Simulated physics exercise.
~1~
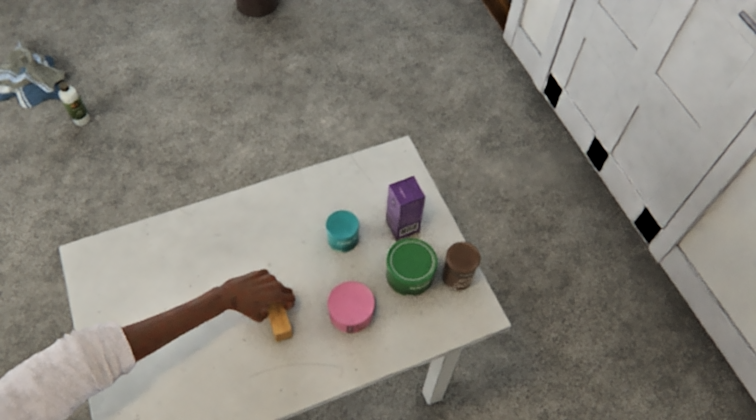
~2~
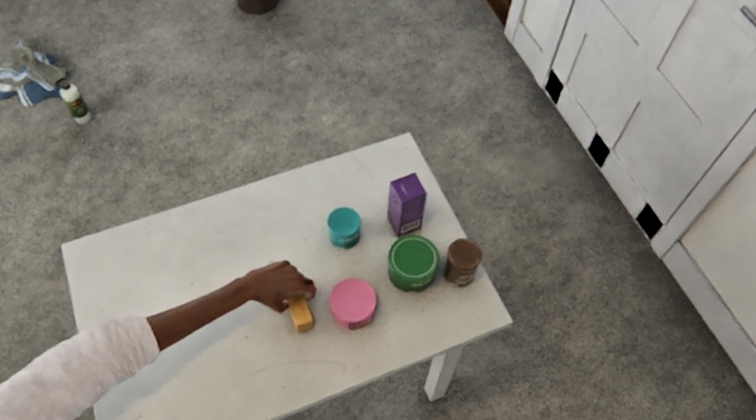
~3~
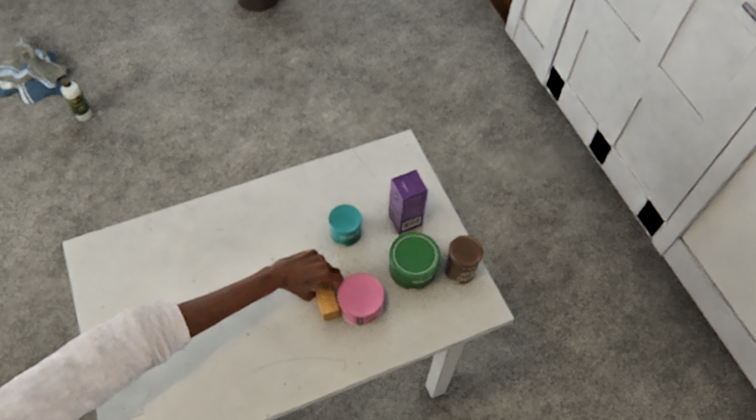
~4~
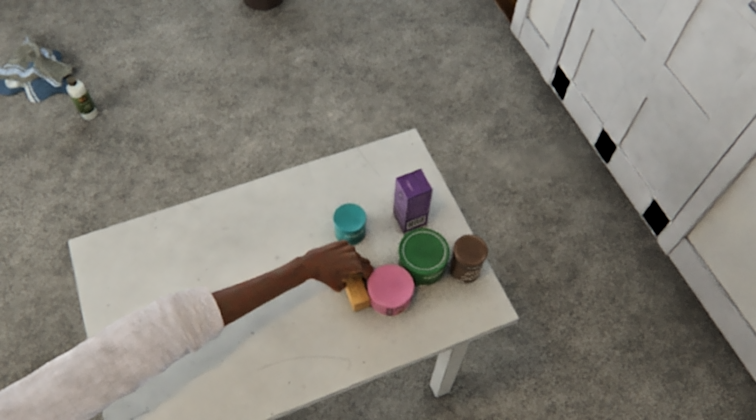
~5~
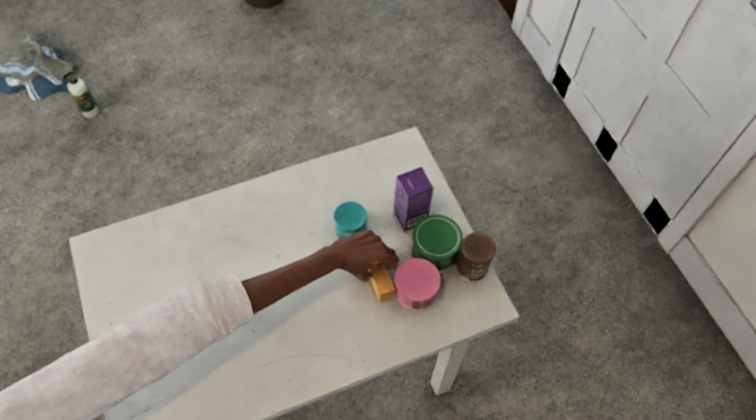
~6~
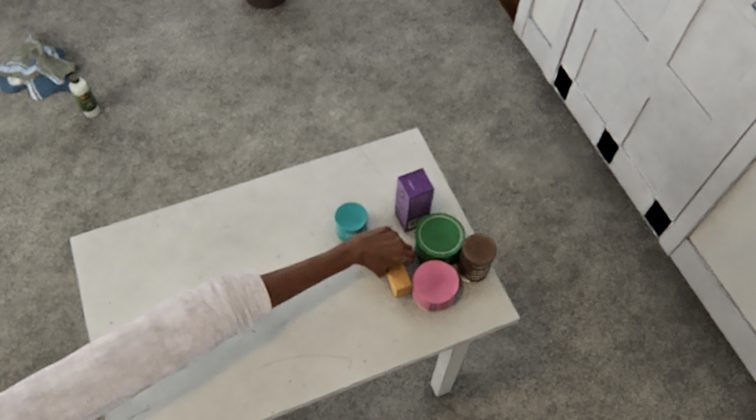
A hand slides an orange block rightward, pushing a pink tub, then a green one aside.
